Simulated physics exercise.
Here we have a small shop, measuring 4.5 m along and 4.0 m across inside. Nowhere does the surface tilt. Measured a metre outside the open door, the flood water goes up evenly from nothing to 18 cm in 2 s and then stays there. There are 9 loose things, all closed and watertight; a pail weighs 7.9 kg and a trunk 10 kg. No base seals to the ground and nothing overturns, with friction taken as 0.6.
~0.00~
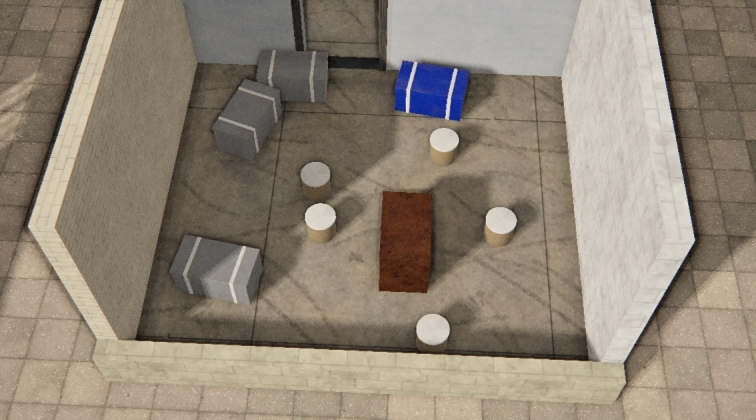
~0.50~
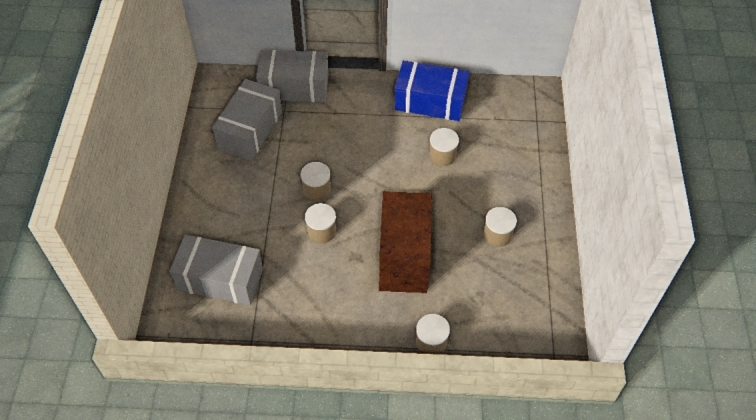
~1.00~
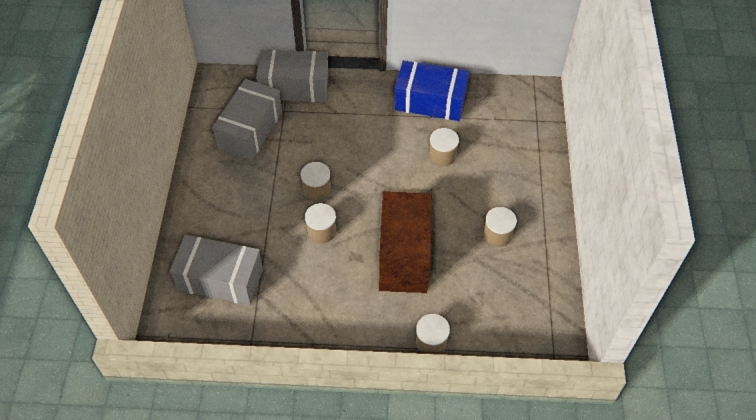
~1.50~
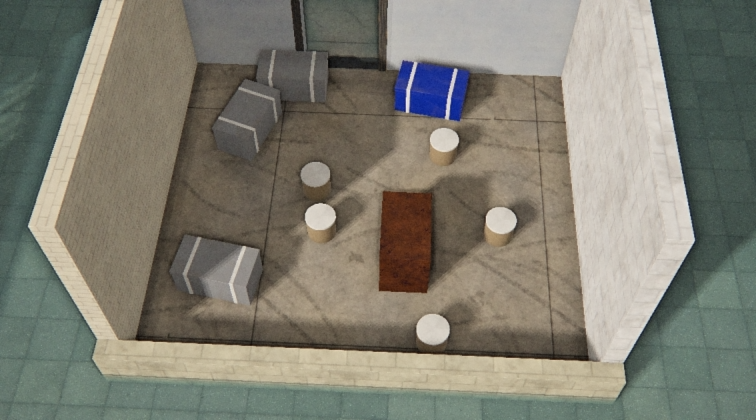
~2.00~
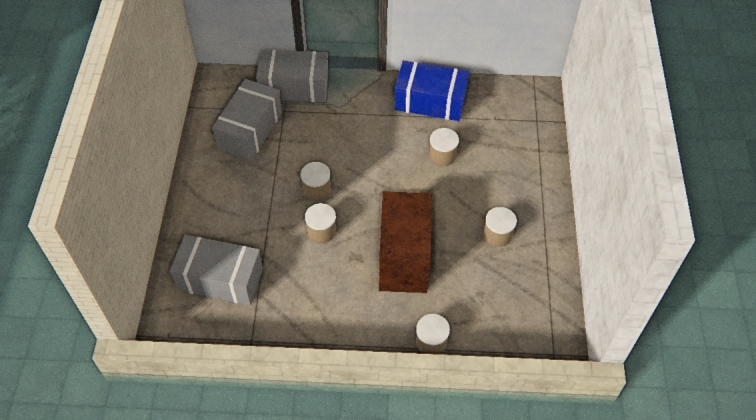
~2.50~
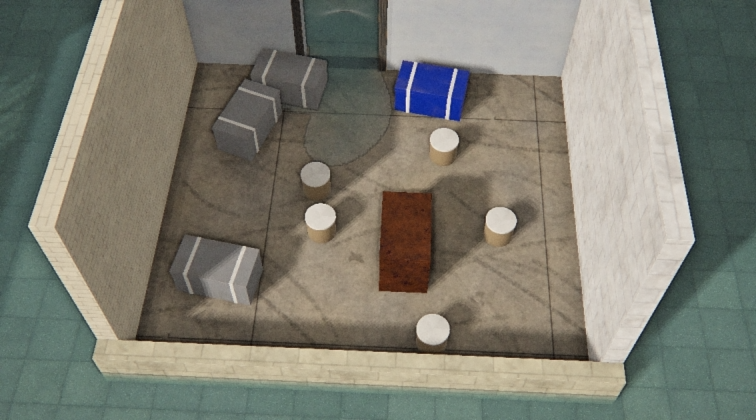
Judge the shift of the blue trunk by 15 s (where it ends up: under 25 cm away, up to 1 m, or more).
It gets shunted a bit.
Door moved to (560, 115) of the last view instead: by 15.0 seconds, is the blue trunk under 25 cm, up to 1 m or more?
Note: Blue trunk displaced a long way.
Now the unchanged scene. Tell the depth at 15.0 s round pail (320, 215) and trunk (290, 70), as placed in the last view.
10 and 6 cm.
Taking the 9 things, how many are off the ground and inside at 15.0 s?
I count 6.
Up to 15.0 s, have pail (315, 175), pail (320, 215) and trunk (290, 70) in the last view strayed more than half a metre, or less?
Order as asked: Within, within, above.
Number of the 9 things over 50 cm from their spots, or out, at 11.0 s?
The number comes to 2.
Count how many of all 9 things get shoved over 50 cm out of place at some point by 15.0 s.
I make that 4.
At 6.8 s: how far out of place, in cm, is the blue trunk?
Roughly 0 centimetres by that point.
After 3.5 s the blue trunk is near (432, 80), 0.0 m from its start, aground; 1 afloat.
After 6.8 s the blue trunk is near (432, 80), 0.0 m from its start, aground; 3 afloat.
After 11.0 s the blue trunk is near (437, 83), 0.1 m from its start, afloat; 4 afloat.
After 15.0 s the blue trunk is near (472, 111), 0.7 m from its start, afloat; 6 afloat.
